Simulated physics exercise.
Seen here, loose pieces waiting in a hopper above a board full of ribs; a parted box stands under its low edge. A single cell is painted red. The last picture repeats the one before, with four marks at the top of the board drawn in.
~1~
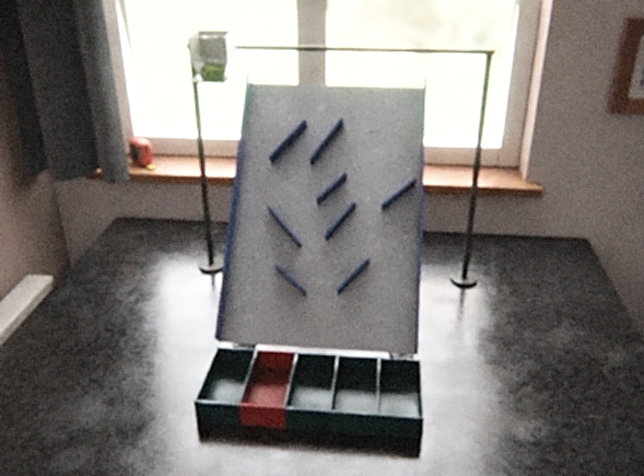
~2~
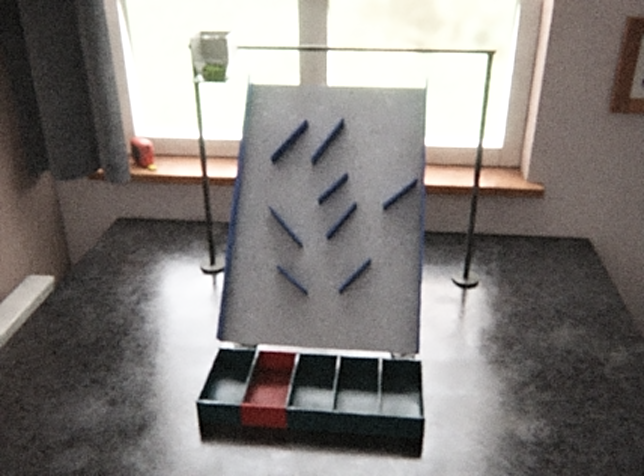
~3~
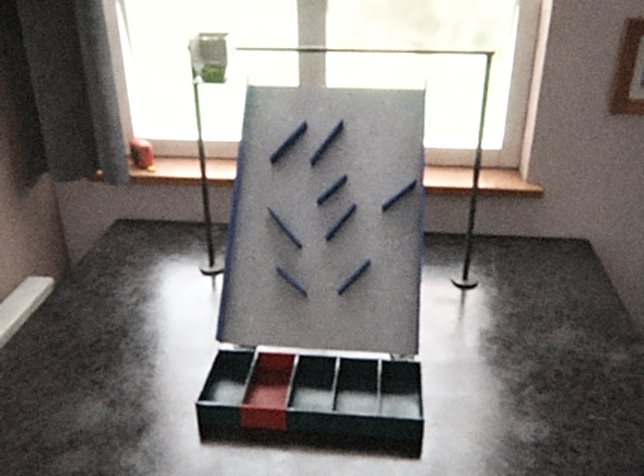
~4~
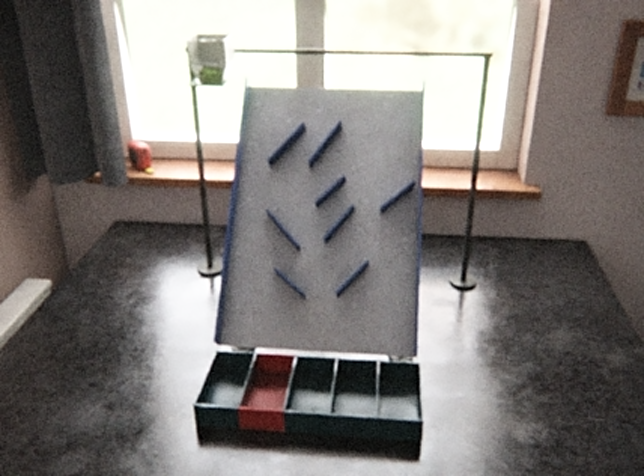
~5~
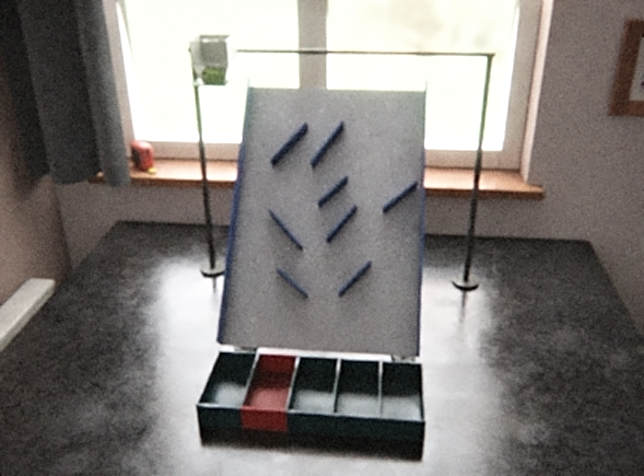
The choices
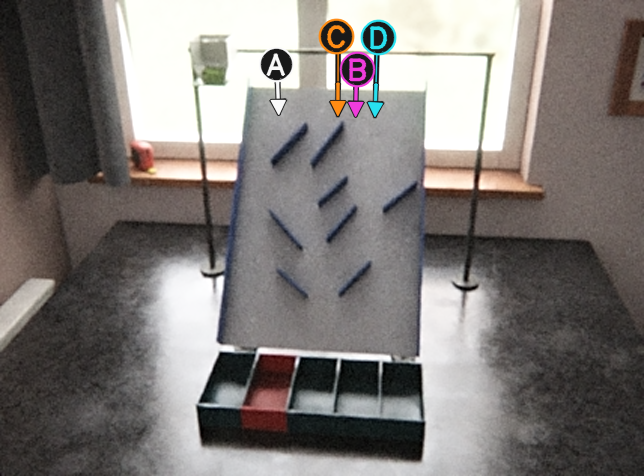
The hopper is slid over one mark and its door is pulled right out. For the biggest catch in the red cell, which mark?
I would pick mark D.
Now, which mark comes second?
That is mark B.
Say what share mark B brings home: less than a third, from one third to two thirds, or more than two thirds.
Mark B gives less than a third.
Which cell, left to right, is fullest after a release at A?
The first.
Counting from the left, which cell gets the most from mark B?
It is the third one.
On the marked copy, mark A meets the board at (278, 109); mark B meets the board at (355, 111); mark C meets the board at (337, 110); mark D meets the board at (375, 111).
Choosing A, just a few in the red cell, almost all in other cells.
Choosing B, about a tenth in the red cell, the larger part in other cells.
Choosing C, just a few in the red cell, almost all in other cells, just a few outside the box.
Choosing D, roughly a third in the red cell, roughly half in other cells.
